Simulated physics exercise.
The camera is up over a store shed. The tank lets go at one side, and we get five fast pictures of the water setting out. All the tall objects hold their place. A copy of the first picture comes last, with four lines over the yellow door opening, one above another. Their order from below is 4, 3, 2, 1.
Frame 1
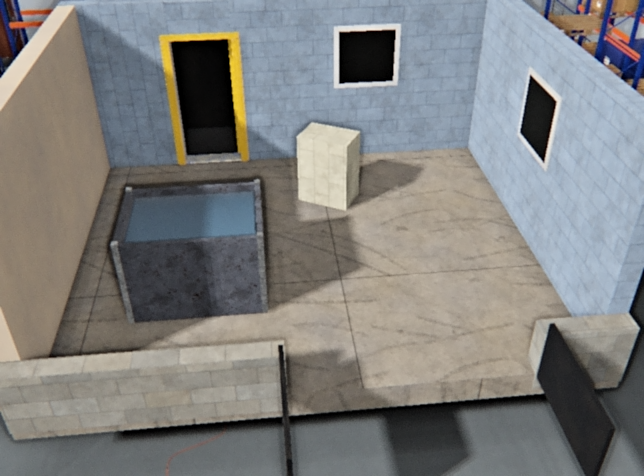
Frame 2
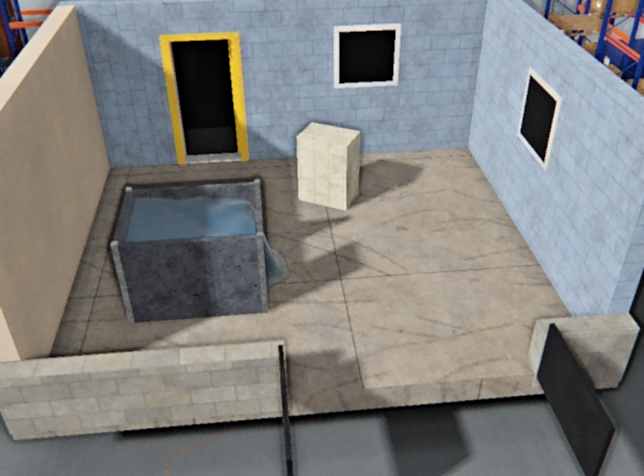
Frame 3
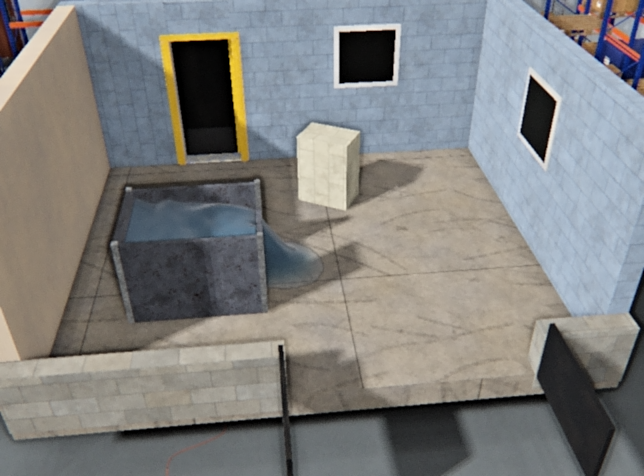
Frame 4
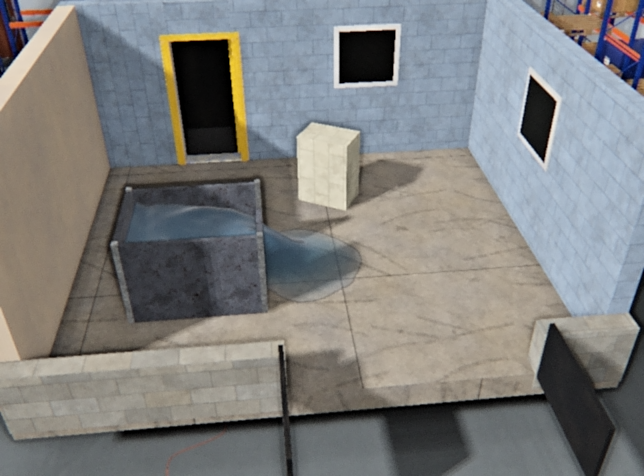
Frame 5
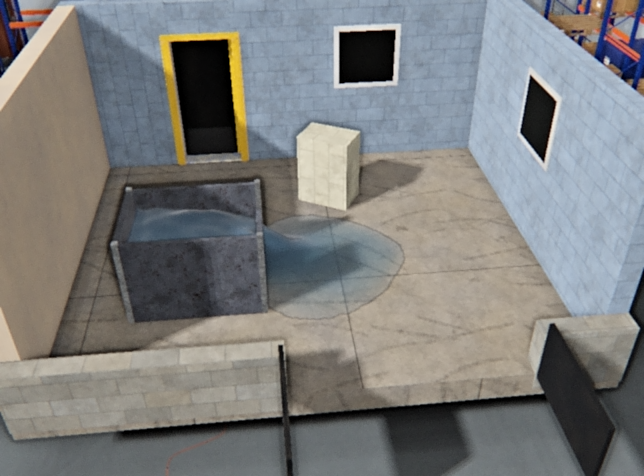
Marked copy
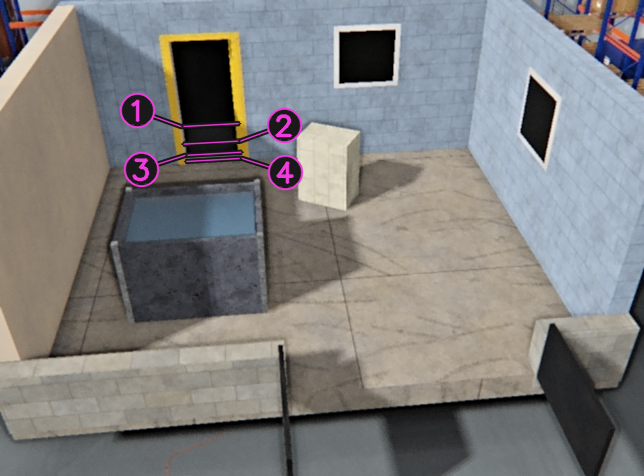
Water pouring from the right side of a dark square tank and spreading rightward across the floor of a blue-walled shed.
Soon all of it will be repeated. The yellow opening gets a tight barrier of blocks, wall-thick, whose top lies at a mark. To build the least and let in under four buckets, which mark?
The answer is height 4.
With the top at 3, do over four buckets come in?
No, that is safe.
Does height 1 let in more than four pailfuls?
No.
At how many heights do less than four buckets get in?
All of them.
On the marked copy, 1 at (210, 125); 2 at (212, 142); 3 at (213, 153); 4 at (214, 159); from the bottom up 4, 3, 2, 1.
If 1 is chosen, nothing gets over.
If 2 is chosen, nothing gets over.
If 3 is chosen, nothing gets over.
If 4 is chosen, a splash gets over, under a bucket.
